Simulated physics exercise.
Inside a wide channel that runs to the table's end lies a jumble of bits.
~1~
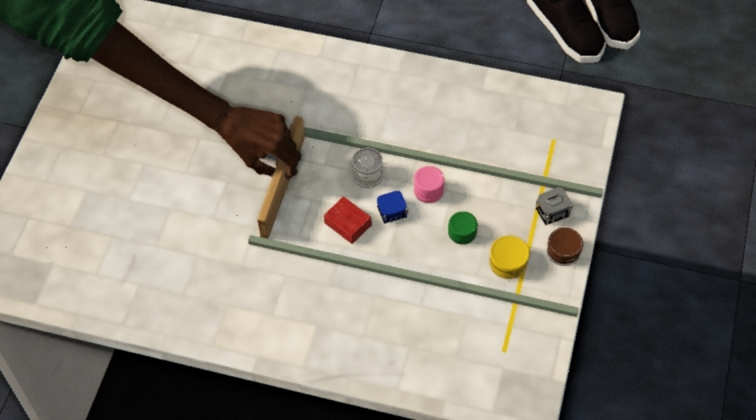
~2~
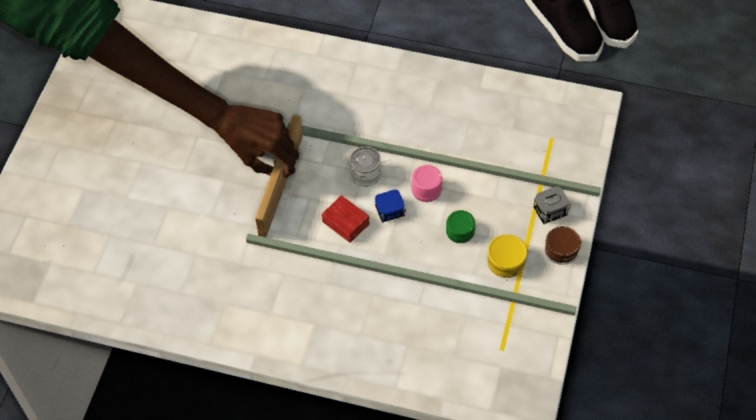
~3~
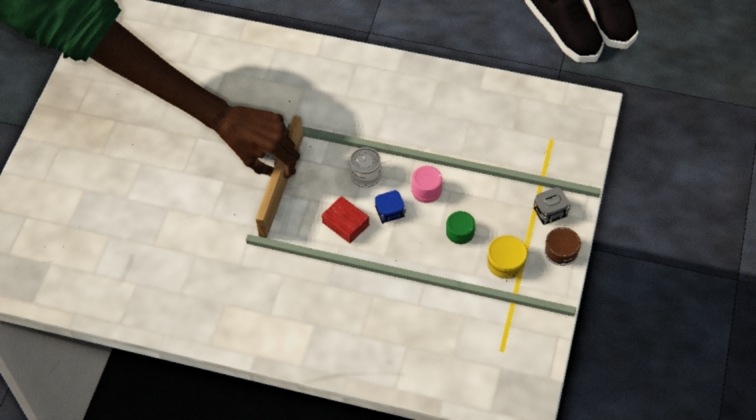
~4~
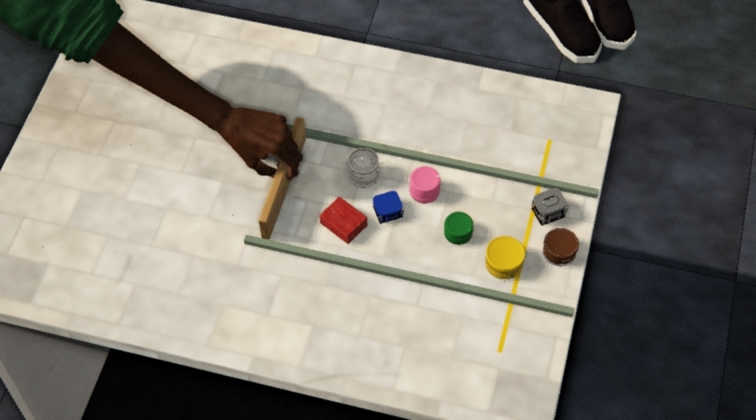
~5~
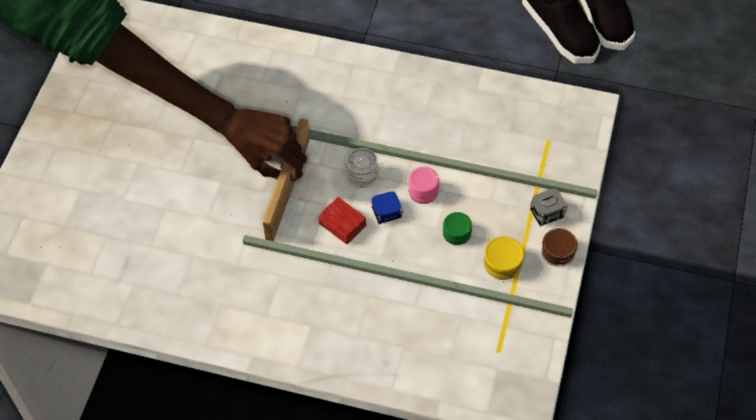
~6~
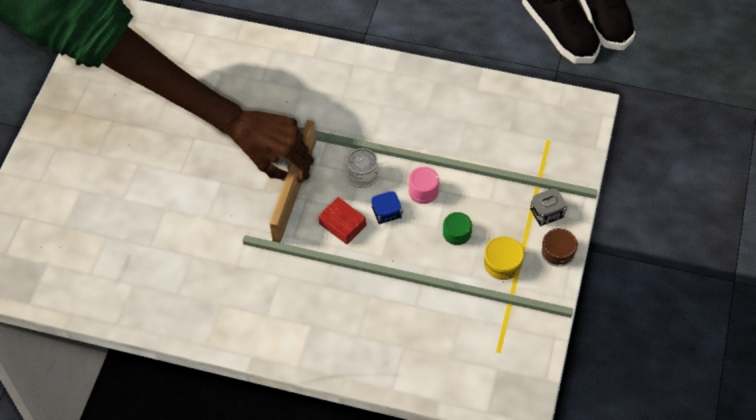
At first, a hand in a green sleeve holds a wooden board upright at the left end of a channel on a pale table, with eight small coloured objects scattered between its rails and a yellow line. Then the hand slides the board slightly right, while the objects stay put.
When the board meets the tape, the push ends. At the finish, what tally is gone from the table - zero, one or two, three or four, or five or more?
The tally gone is one or two.
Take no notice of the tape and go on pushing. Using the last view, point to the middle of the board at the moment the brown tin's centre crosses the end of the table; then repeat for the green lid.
Approx. (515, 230) for the first, approx. (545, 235) for the second.
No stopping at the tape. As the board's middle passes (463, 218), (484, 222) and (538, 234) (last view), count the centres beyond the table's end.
Place by place: 0, 0 and 3.
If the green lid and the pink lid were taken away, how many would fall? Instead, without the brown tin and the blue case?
First 0, then 0.
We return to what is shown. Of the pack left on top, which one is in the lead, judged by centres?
The grey case ends nearest.
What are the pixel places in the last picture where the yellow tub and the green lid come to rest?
The yellow tub finishes at (574, 289); the green lid finishes at (564, 248).
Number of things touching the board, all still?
3 in contact.
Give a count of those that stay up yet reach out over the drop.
The total comes out at 2.
Soon after, none off yet; brown tin at rest near (559, 248); grey case at rest near (548, 207); yellow tub at rest near (504, 258).
By the end, the number that fall off is one or two; fallen, brown tin.
